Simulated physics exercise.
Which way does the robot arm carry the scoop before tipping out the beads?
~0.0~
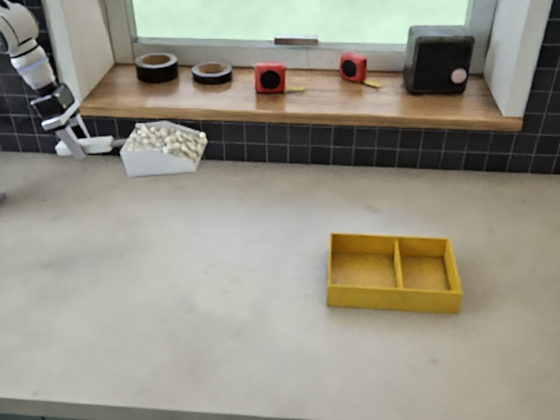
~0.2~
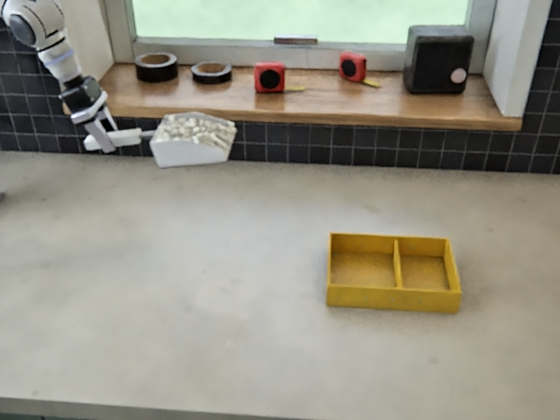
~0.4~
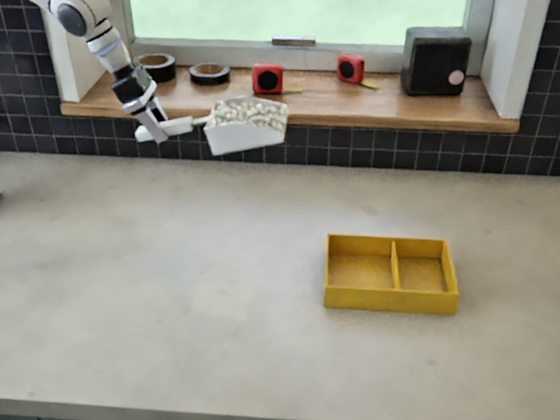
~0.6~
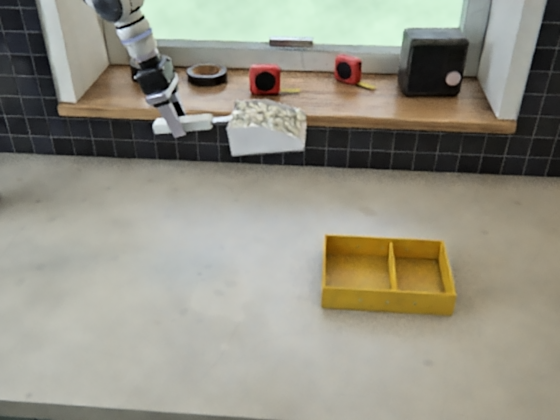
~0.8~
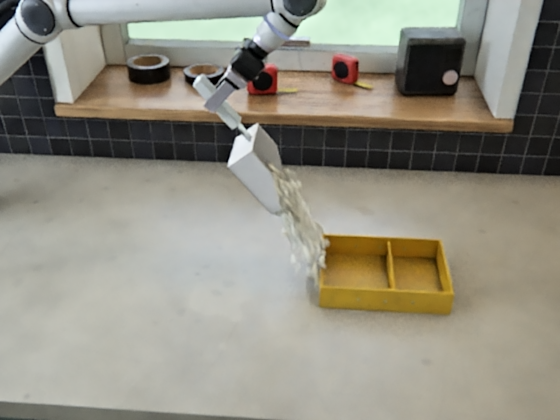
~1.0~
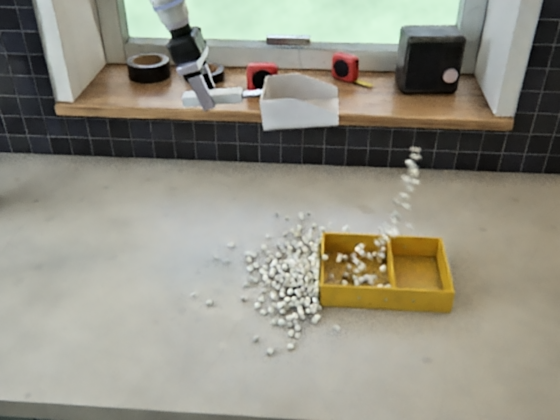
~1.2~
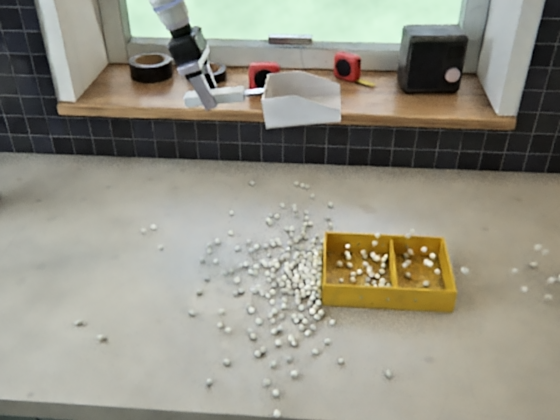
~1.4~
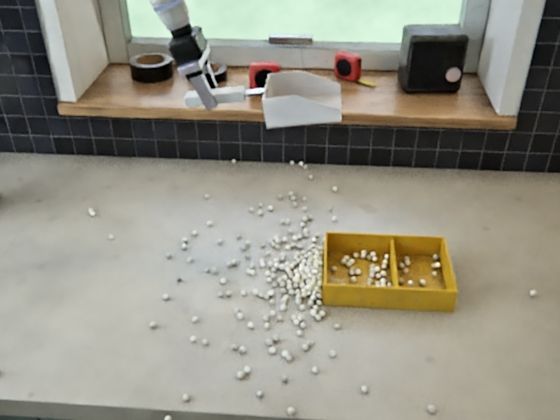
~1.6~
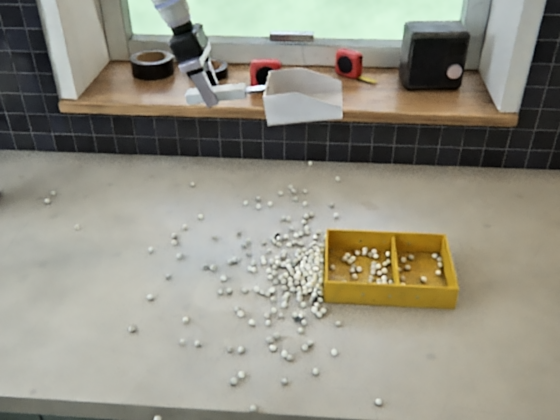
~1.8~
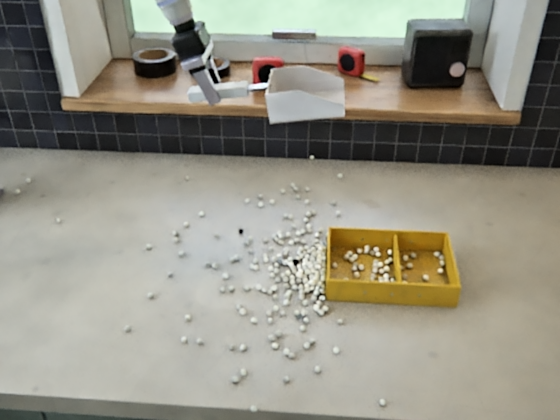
It carries the scoop to the right, along the front of the window sill towards the yellow box.
